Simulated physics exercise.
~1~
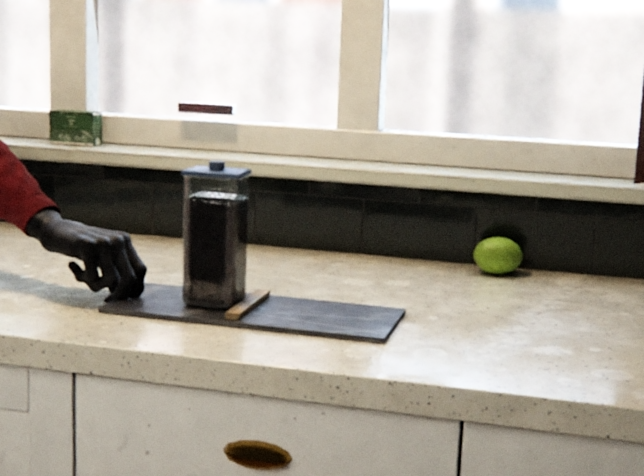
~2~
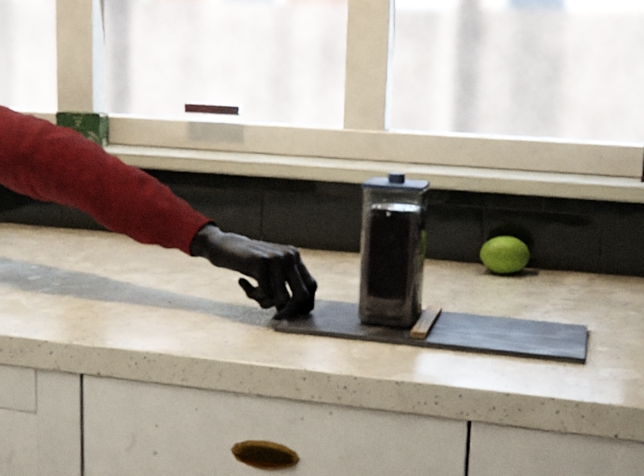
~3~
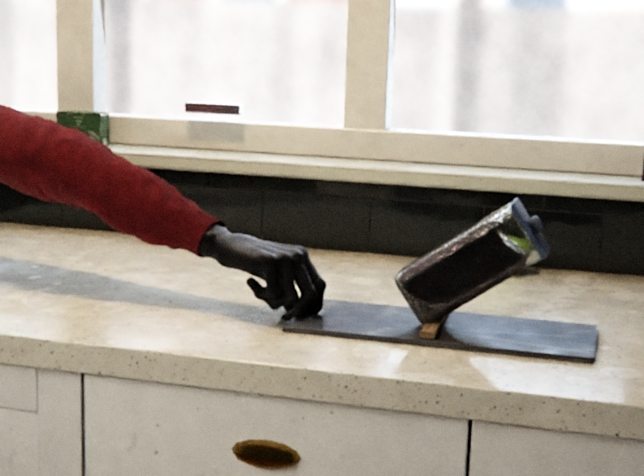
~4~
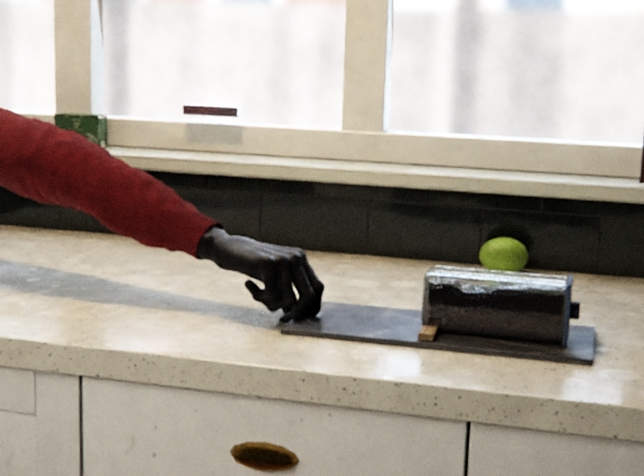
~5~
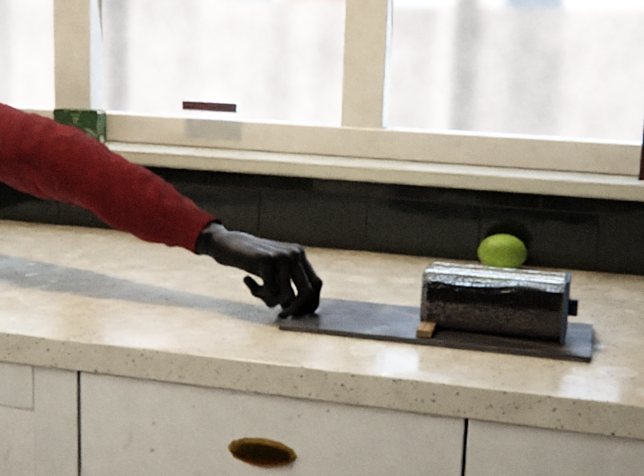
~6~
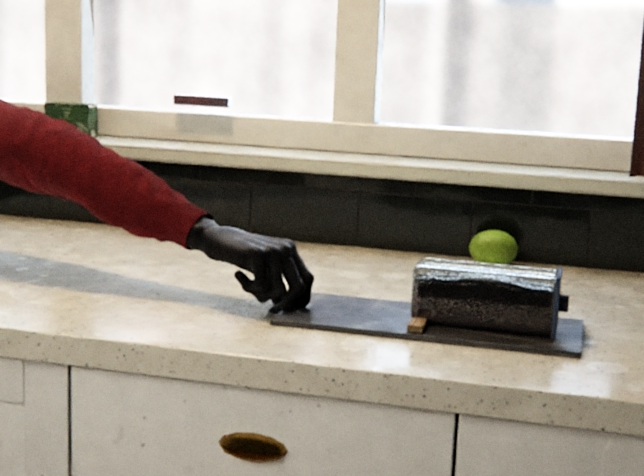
Dark board pushed rightward along a counter by a red-sleeved arm, its upright capped flask tipping over the batten onto its side.
